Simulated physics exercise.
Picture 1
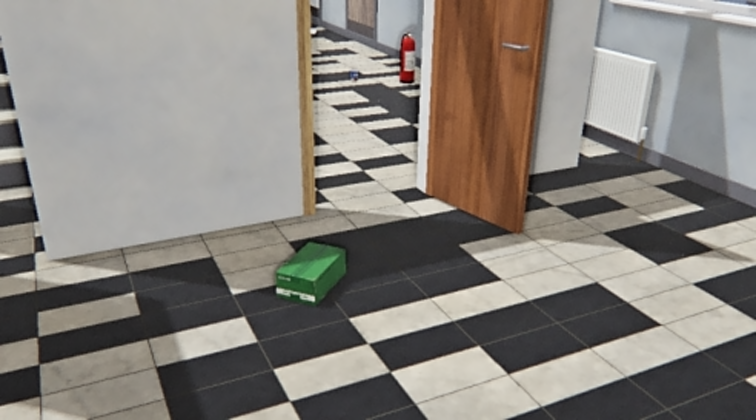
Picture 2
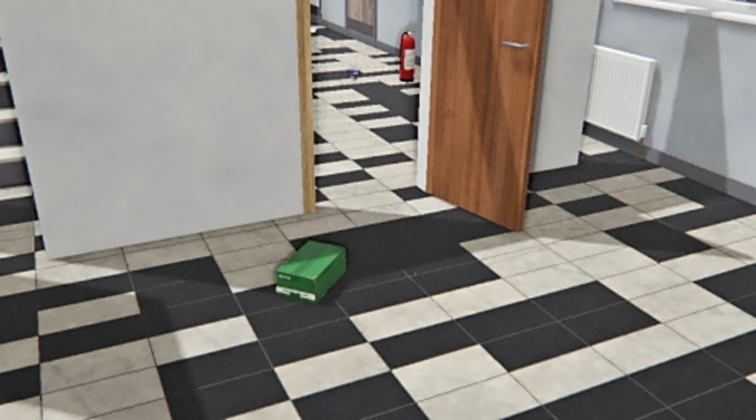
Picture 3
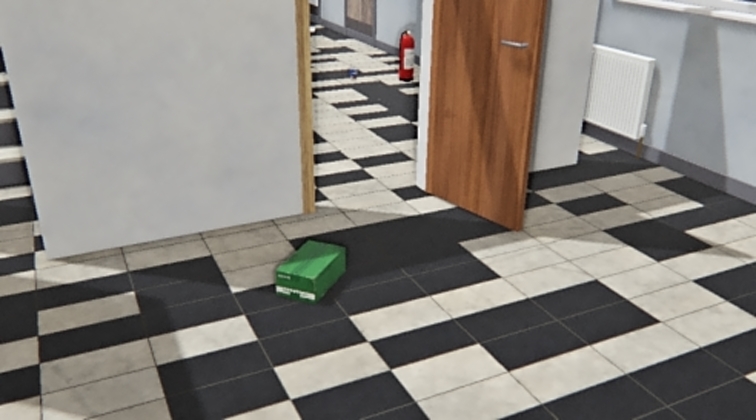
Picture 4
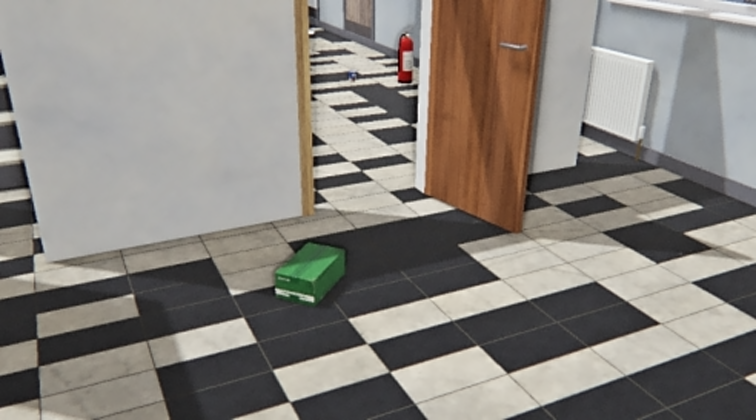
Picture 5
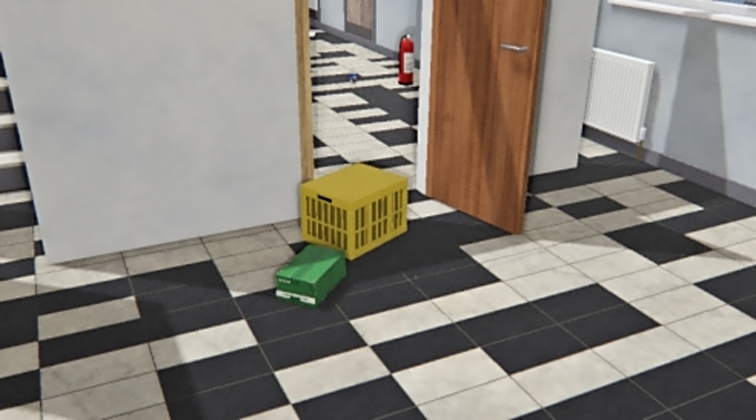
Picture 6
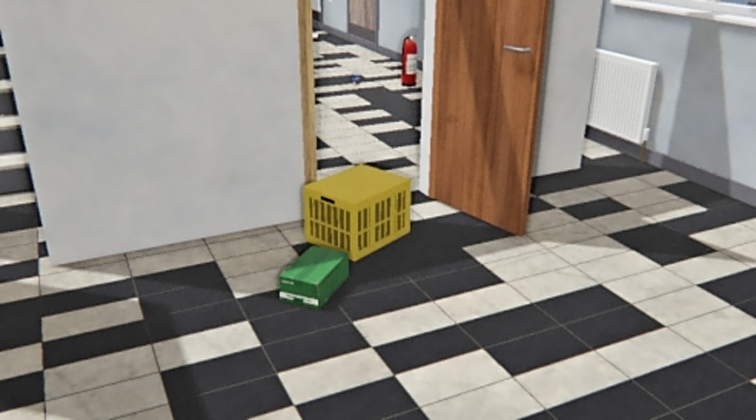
In this clip, a wooden door stands wide open and still beside a green box on a black and white tiled floor, and then a yellow crate appears behind the box, in front of the doorway.
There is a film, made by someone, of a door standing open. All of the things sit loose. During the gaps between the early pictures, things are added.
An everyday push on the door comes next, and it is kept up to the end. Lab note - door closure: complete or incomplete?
Incomplete.
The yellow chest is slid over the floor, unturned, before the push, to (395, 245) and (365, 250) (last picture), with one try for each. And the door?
Try one: The door gets held up; try two: It gets held up.
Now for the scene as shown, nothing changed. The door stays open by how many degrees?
Close to 45 degrees, I'd say.
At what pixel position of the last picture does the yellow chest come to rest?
At about (351, 210).
Then, 0.40 s past the last view, open by 90°.
Then, 0.60 s past the last view, open by 74°.
Then, 0.80 s past the last view, open by 56°.
Then, 1.00 s past the last view, open by 47°; yellow chest displaced a little near (353, 210).
Finally, open by 45°; both still in place. Final places as the last picture's camera would see them, yellow chest near (351, 210).
